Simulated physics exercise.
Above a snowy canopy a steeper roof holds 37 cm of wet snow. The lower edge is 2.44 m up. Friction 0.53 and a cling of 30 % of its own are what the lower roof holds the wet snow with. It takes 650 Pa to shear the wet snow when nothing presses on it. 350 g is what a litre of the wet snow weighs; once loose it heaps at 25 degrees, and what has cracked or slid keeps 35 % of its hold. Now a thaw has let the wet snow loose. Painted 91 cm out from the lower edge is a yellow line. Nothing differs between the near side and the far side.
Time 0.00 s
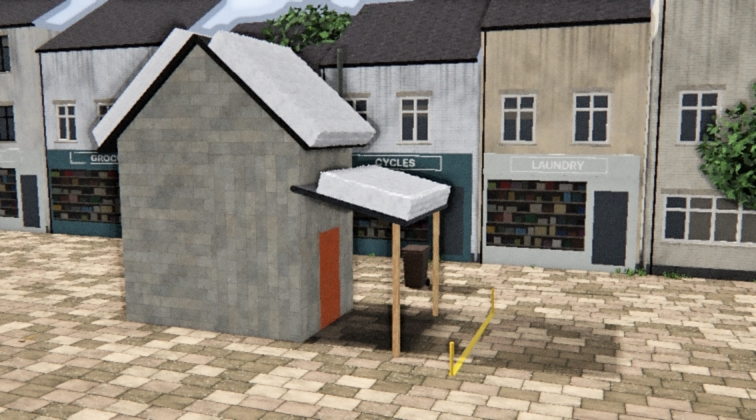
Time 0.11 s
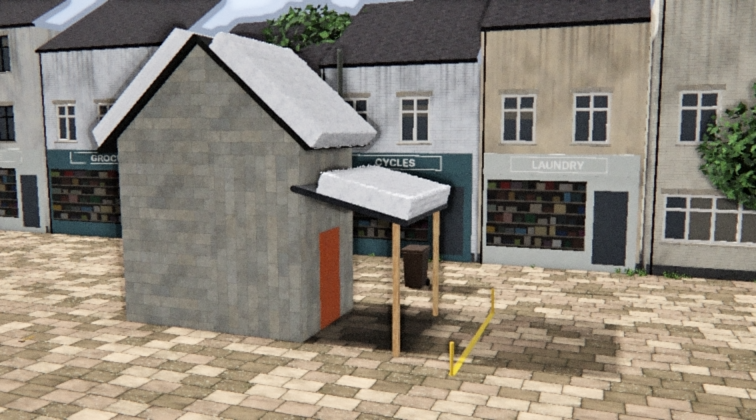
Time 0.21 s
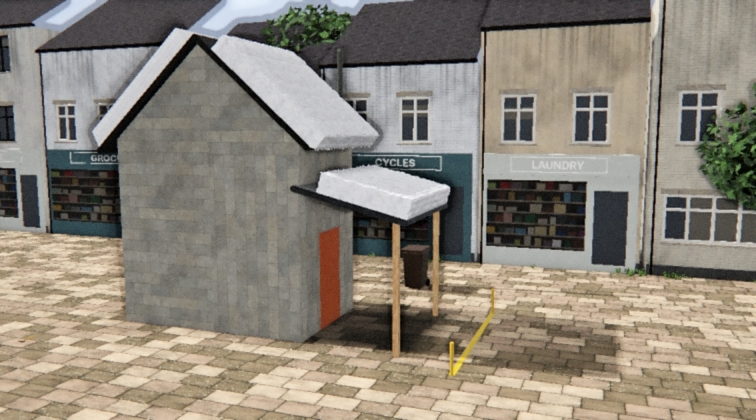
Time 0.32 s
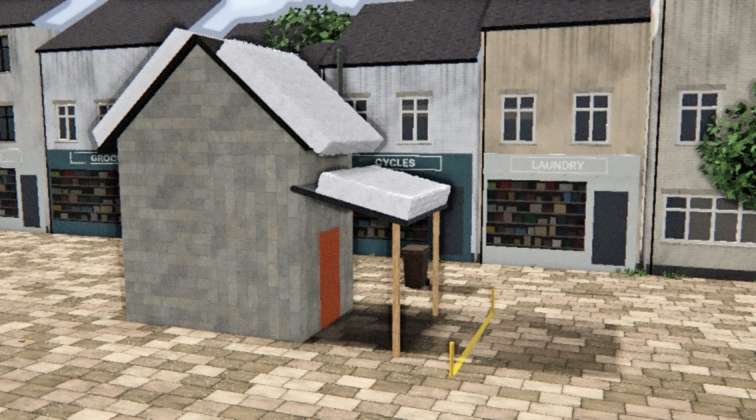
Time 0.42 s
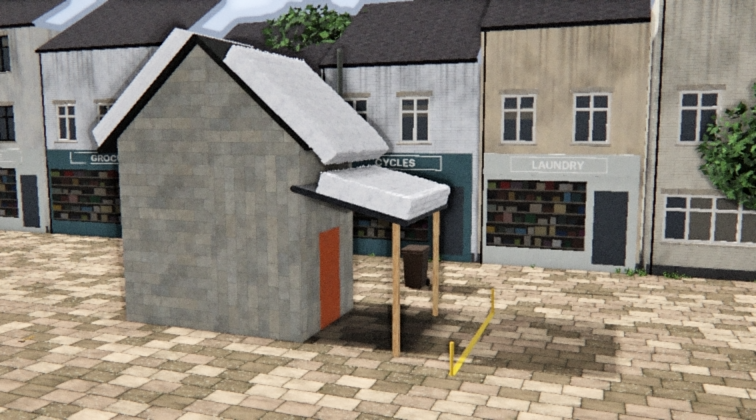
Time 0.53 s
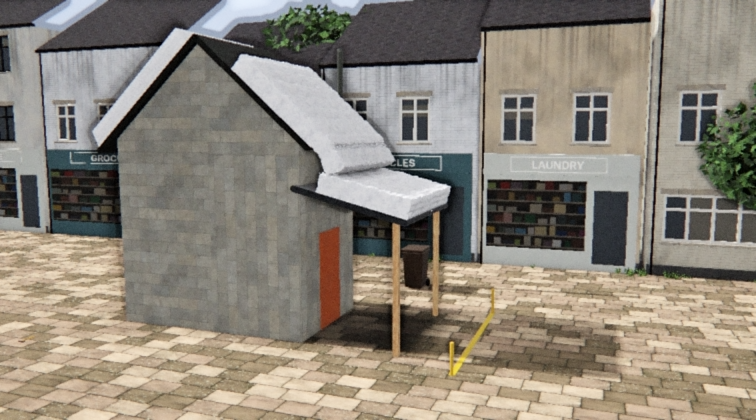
At the start, thick white snow covers the steep roof of a grey stone building and the lower canopy beside its orange door, facing a row of shops. The snow on the roof's right slope slides slowly down as one slab, baring dark roof near the ridge, then reaches the canopy's snow and begins cracking.
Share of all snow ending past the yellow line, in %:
Roughly 37 %.
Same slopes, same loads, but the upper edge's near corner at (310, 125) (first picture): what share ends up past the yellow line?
Roughly 55 per cent.
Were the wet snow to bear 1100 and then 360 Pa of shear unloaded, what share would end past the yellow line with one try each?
Try one gives 25 per cent, try two gives 45 per cent.
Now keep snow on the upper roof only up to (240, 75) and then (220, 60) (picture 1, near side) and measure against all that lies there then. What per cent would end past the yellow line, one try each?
16 %, then 25 %.
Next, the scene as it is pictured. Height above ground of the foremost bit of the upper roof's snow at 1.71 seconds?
0.6 m, roughly.
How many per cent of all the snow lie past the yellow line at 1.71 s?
12 %.
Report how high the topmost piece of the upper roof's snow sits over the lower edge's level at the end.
0.8 m.
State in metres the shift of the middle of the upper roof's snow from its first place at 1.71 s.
3.6 m.
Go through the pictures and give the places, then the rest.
Leading edge of the wet snow at (310, 142), in the first picture.
Leading edge of the wet snow at (311, 143), its middle shifted 2.8 cm, 1 % of it past the upper edge, in one piece, in the second picture.
Leading edge of the wet snow at (314, 150), its middle shifted 11 cm, 4 % of it past the upper edge, in one piece, in the third picture.
Leading edge of the wet snow at (319, 133), its middle shifted 24 cm, 9 % of it past the upper edge, in one piece, in the fourth picture.
Leading edge of the wet snow at (327, 144), its middle shifted 43 cm, 16 % of it past the upper edge, in one piece, in the fifth picture.
Leading edge of the wet snow at (335, 158), its middle shifted 67 cm, 25 % of it past the upper edge, cracking, in the sixth picture.
After 1.07 s, none is below the lower edge and 0 % is past the line.
After 1.71 s, 30 % is below the lower edge and 13 % is past the line.
After 2.36 s, 53 % is below the lower edge and 36 % is past the line.
After 3.00 s, 57 % is below the lower edge and 37 % is past the line.
After 3.50 s, at the end, 57 % is below the lower edge and 37 % is past the line.
